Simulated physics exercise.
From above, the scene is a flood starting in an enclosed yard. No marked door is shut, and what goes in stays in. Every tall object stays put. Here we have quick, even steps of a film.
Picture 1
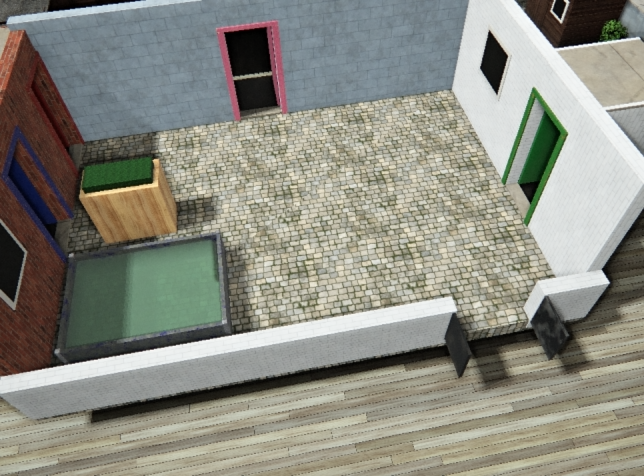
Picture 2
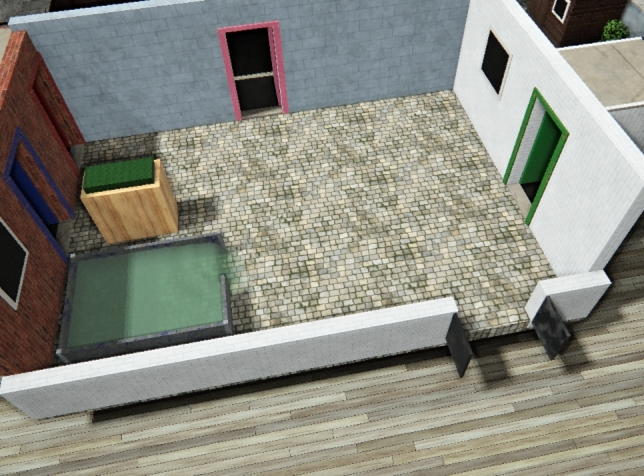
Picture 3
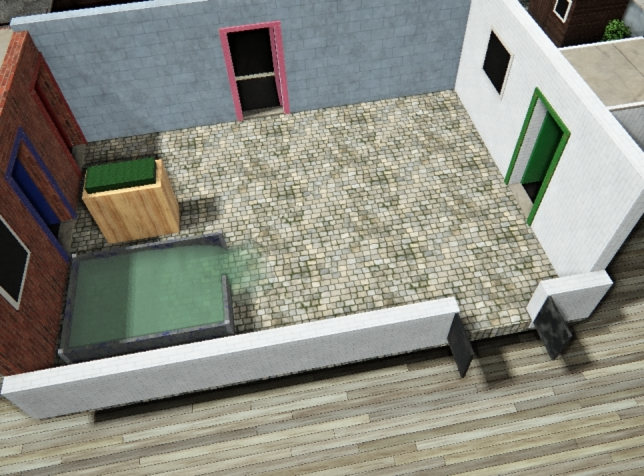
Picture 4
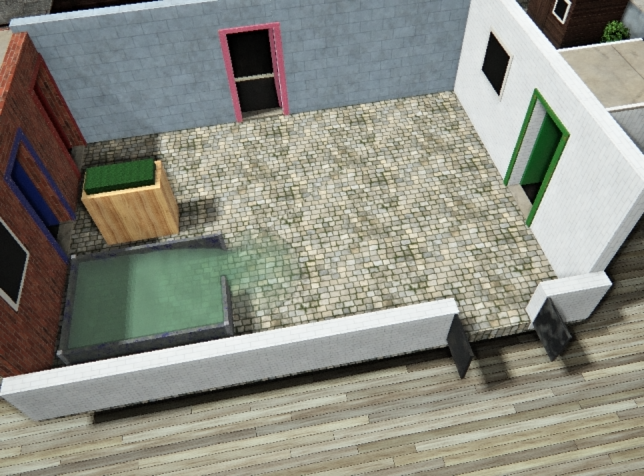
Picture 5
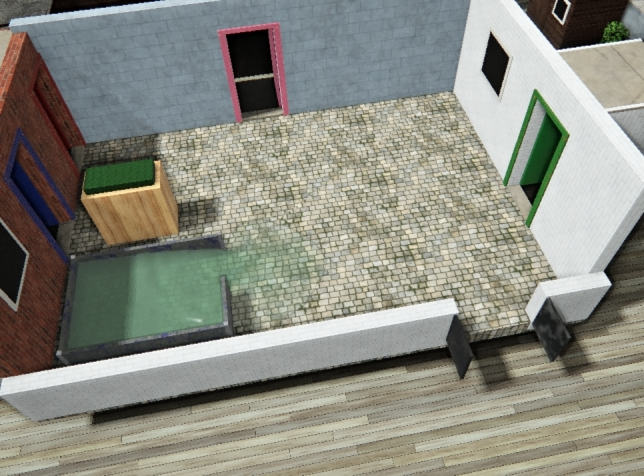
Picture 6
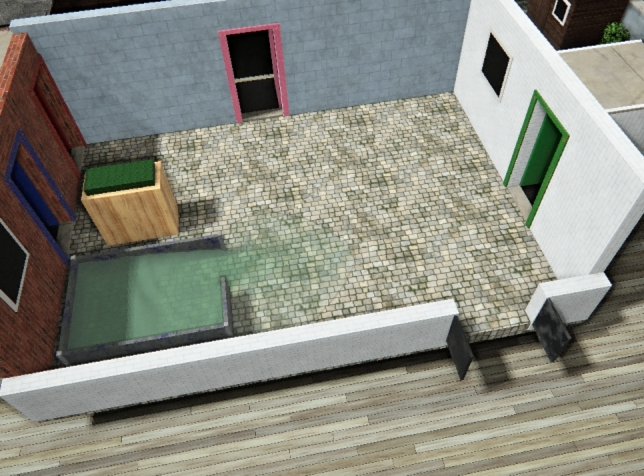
The clip opens on a walled yard seen from above, with a still, open tank of greenish water in the left corner, near a wooden box. A gap appears in the tank's right side and water pours out, spreading rightward in a thin, pale green sheet across the stone paving.
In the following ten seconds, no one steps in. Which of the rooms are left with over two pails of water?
The pink door doesn't get too much water coming through; the green door gets too much water coming through; the red door doesn't get too much water coming through; the blue door doesn't get too much water coming through.
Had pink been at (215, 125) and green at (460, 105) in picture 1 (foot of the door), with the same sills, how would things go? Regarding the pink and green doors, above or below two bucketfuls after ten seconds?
What you'd see: The pink stays within the limit and the green tops the limit.
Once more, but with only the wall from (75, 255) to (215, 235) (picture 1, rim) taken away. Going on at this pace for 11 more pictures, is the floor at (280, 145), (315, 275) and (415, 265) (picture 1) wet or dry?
Going in your order, I'd say drenched, then still bare, then still bare.
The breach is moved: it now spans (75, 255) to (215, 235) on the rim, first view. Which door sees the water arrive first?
Answer: The blue door.
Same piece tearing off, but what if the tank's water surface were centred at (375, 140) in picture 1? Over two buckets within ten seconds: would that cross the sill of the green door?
Green falls short.
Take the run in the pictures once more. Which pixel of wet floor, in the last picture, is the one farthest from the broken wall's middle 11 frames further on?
My estimate: Roughly (490, 206).
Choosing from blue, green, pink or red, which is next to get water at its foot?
The one in green comes first.
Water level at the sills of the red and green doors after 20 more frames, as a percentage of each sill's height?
I reckon it's around 0 and then 330 per cent.
A moment on, water covers 20 % of the floor; the pink door not reached, the green door not reached, the red door not reached, the blue door not reached.
Next, water covers 40 % of the floor; the pink door not reached, the green door not reached, the red door not reached, the blue door not reached.
Then, water covers 60 % of the floor; the pink door not reached, the green door under two buckets in, the red door not reached, the blue door not reached.
Later, water covers 60 % of the floor; the pink door wet at the sill, nothing in, the green door over two buckets in, the red door not reached, the blue door not reached.
In the end, water covers 65 % of the floor; the pink door wet at the sill, nothing in, the green door far over two buckets in, the red door not reached, the blue door not reached.
